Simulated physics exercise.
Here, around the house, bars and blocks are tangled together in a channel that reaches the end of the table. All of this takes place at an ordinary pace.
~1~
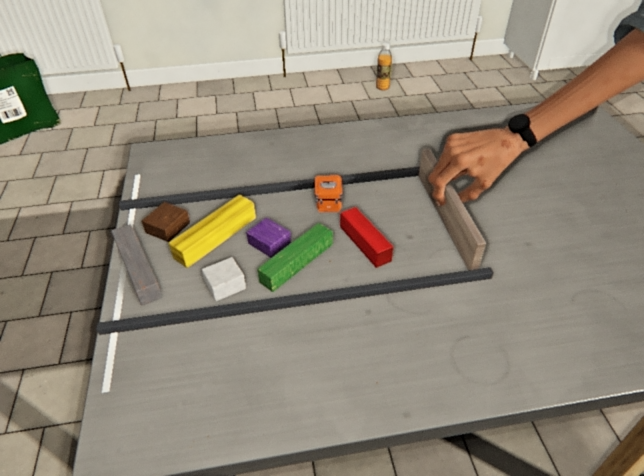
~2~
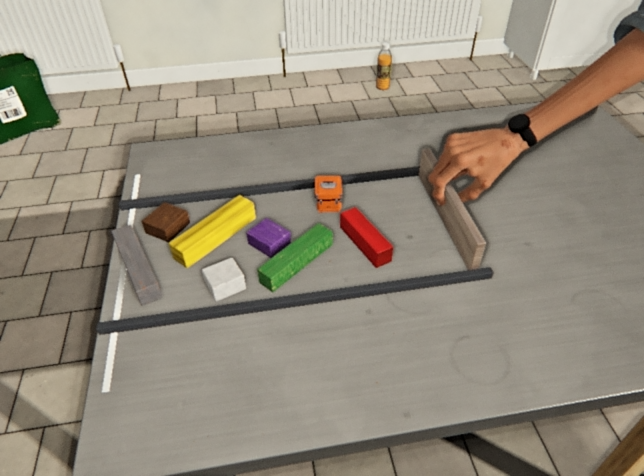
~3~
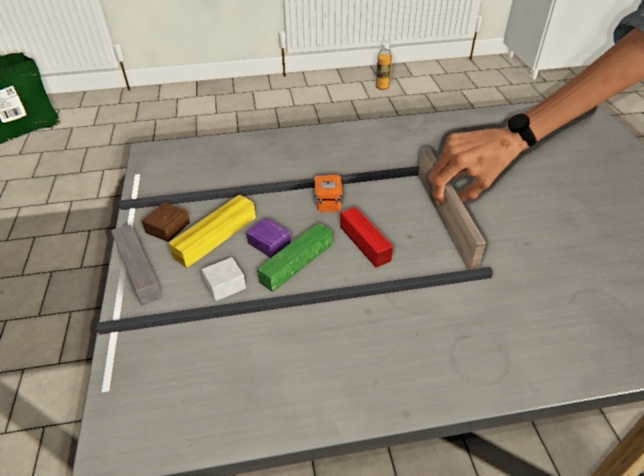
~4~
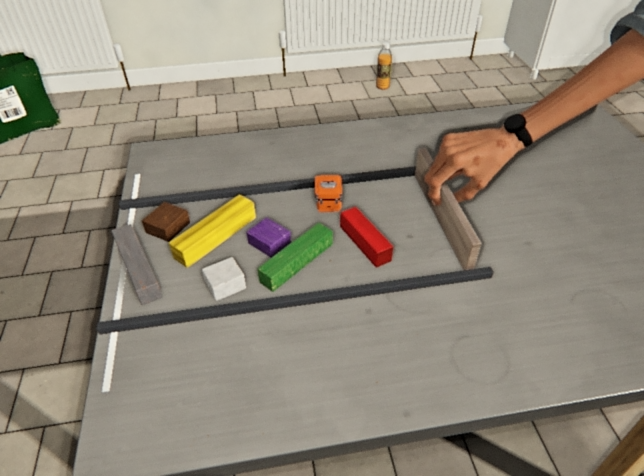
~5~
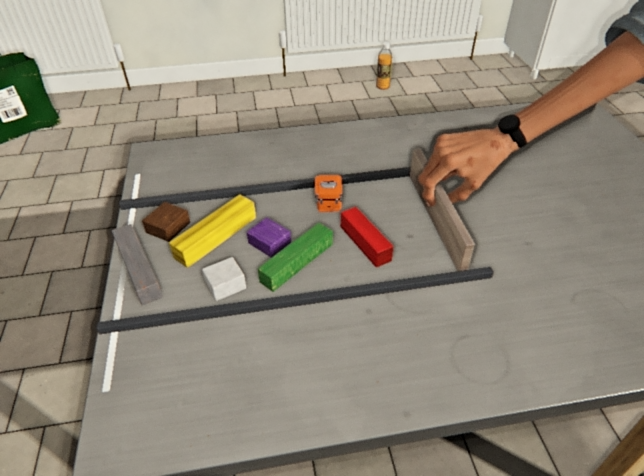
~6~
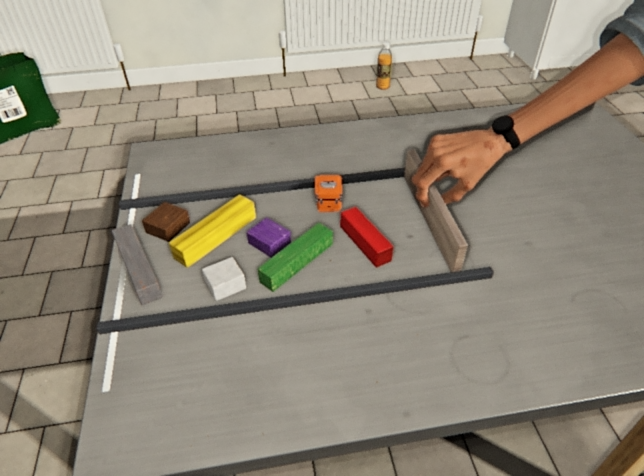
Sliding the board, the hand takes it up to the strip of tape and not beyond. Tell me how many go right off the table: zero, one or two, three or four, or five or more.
Five or more go right off.
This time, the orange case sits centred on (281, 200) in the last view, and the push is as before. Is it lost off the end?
Placed there, it does not drop.
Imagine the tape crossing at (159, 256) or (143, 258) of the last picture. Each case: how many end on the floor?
Down on the floor: 4 and 5.
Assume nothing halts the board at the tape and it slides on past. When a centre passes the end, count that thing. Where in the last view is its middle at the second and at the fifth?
In pixels, around (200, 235) followed by around (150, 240).
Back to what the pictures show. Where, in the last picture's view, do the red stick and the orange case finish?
Taking them in turn, first comes (109, 268), then (114, 220).
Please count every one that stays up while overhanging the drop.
You'd get 2.
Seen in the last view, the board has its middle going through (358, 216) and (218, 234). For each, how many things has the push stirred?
1 at one spot and 8 at the other.
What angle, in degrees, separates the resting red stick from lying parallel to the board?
Angle: Roughly 0 degrees.
A little later, none off yet; grey bar at rest near (136, 262); brown block at rest near (167, 221); yellow stick at rest near (215, 230).
Next, none off yet; grey bar at rest near (136, 262); brown block moving near (162, 219); yellow stick shifted a little near (186, 222).
Later still, two off so far; grey bar dropping near (111, 397); brown block on its side near (107, 266); yellow stick shifted about its own width near (106, 229).
When it is over, the number that fall off is five or more; down, green bar, purple block, white block, yellow stick, brown block and grey bar.
